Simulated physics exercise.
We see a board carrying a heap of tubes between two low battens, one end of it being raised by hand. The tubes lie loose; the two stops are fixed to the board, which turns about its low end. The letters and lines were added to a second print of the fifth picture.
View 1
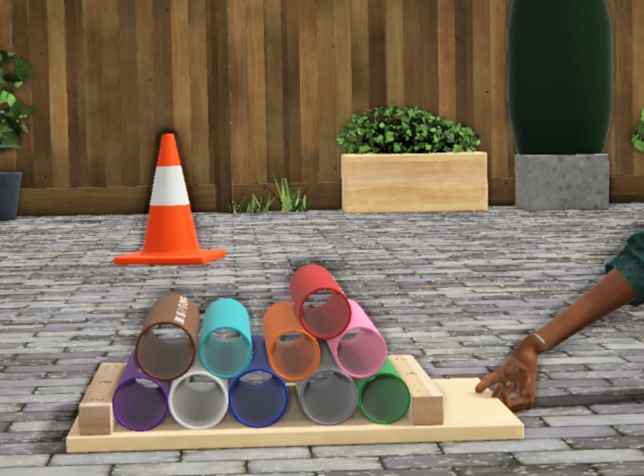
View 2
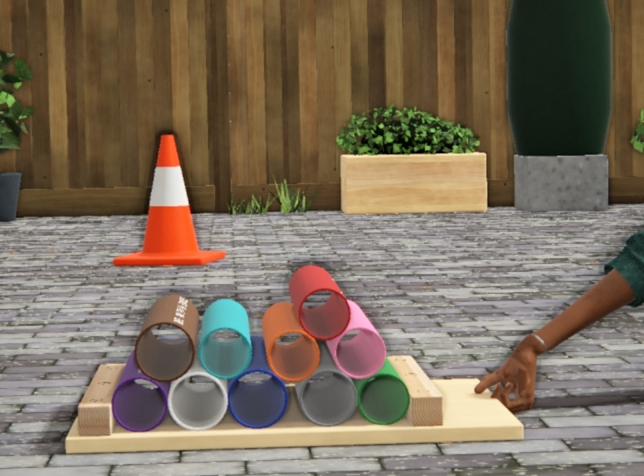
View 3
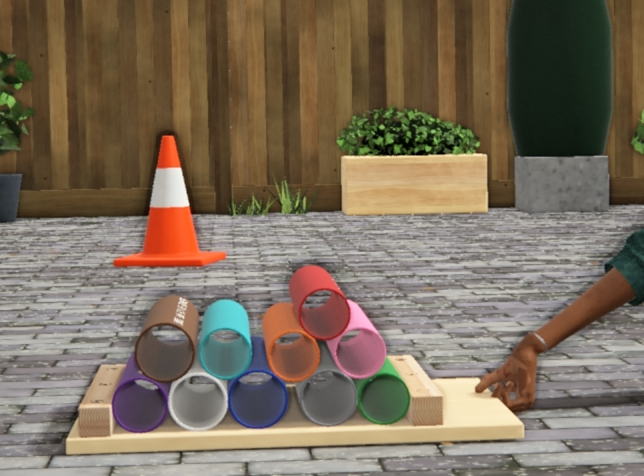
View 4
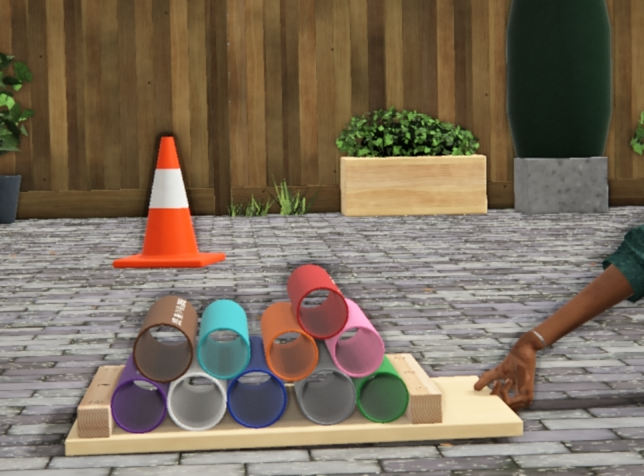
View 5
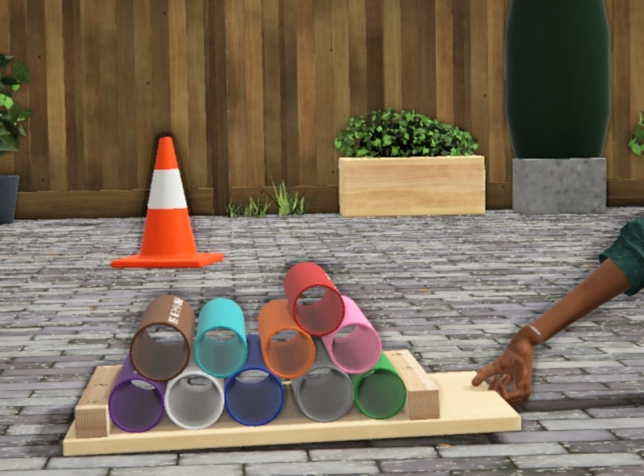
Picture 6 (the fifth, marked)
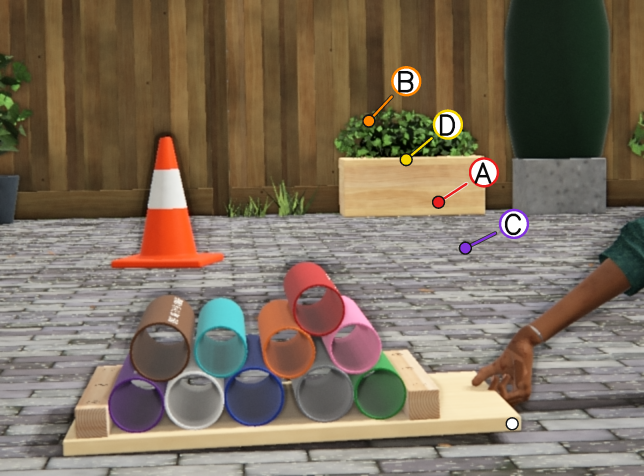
A hand holds the right end of a board stacked with colourful tubes, barely moving.
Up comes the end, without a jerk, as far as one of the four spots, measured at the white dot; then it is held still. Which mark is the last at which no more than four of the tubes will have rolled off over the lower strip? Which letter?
Stop at A.
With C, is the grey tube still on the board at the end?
Yes.
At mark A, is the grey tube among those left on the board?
Yes.
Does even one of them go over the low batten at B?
At B: Yes.
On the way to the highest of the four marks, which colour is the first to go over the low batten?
It is the brown one.
On the marked copy, A at (439, 202); B at (369, 121); C at (466, 248); D at (406, 159); the white dot at (512, 424).
With A. Early on, board at 22°.
Further on, board at 32°.
At the end, board at 32°, four over the low batten (turquoise, brown, orange, red).
As for the rest, B five over the low batten; C none over the low batten; D five over the low batten.
